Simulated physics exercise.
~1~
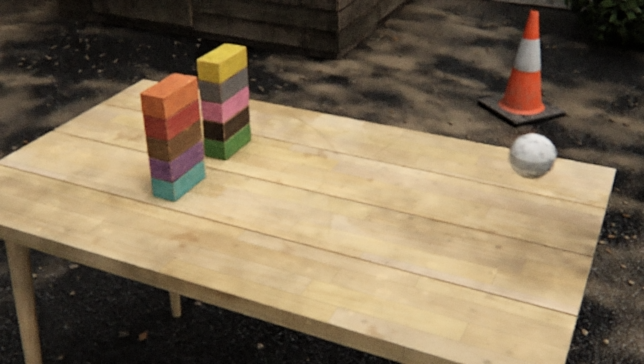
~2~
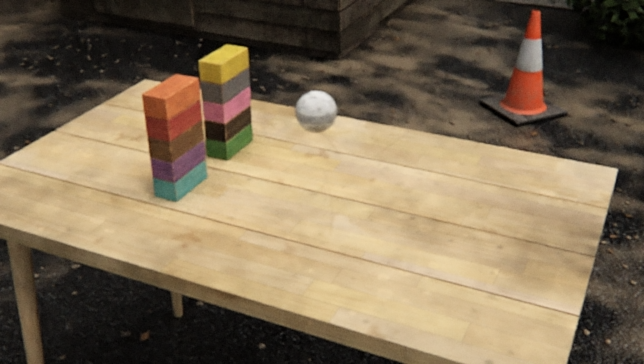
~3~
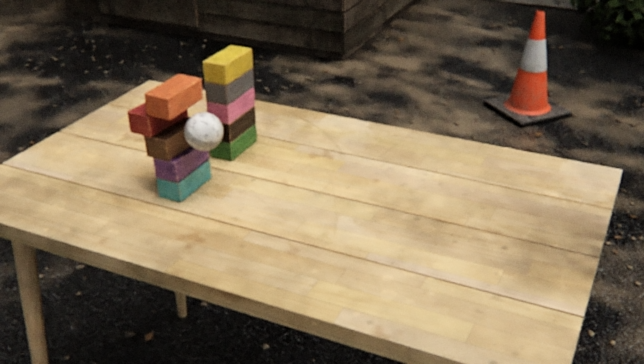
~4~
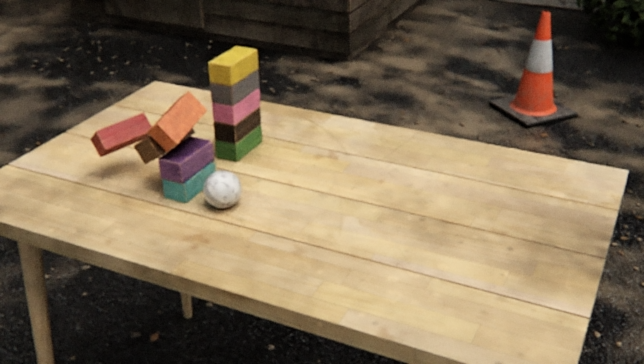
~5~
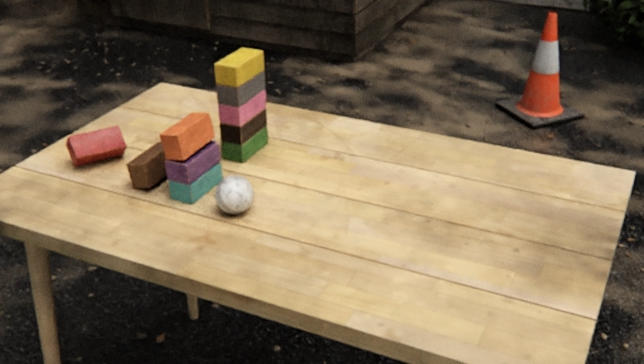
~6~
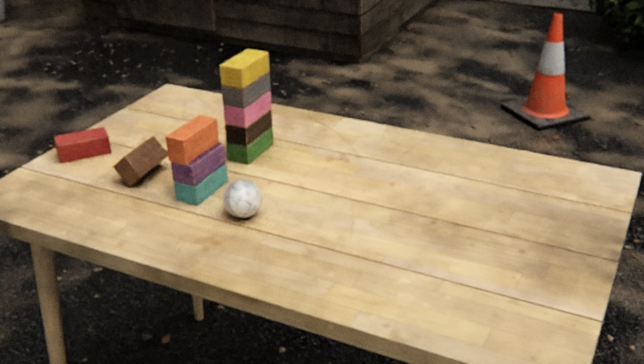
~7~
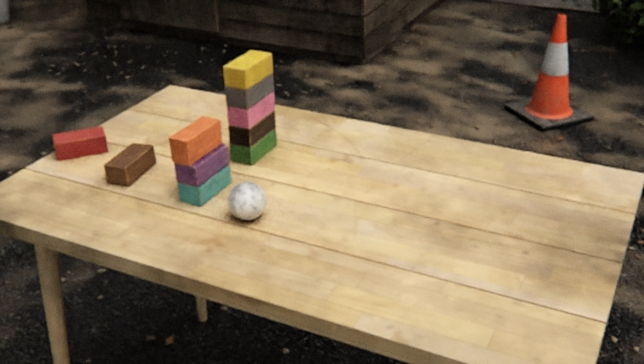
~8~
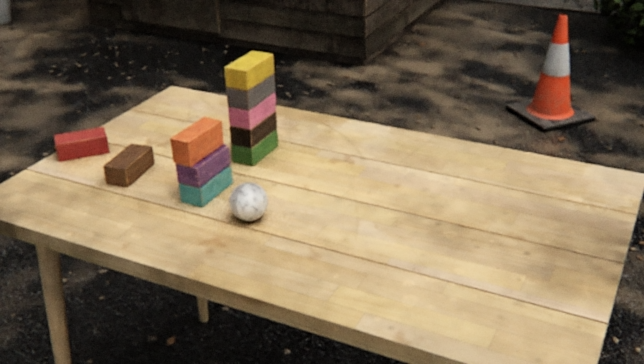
A white ball flies leftward over a pale wooden table, seen from above at an angle in a dark yard with an orange and white cone behind. Two block stacks stand toward the left, the nearer one orange, red, brown, purple and turquoise, the other yellow, grey, pink, black and green. The ball strikes the nearer stack, knocking the red and brown blocks off leftward while the orange one tips and drops onto the purple. The ball drops and rolls slightly right. Finally, red and brown lie on the table, orange rests on purple and turquoise, and the farther stack still stands.
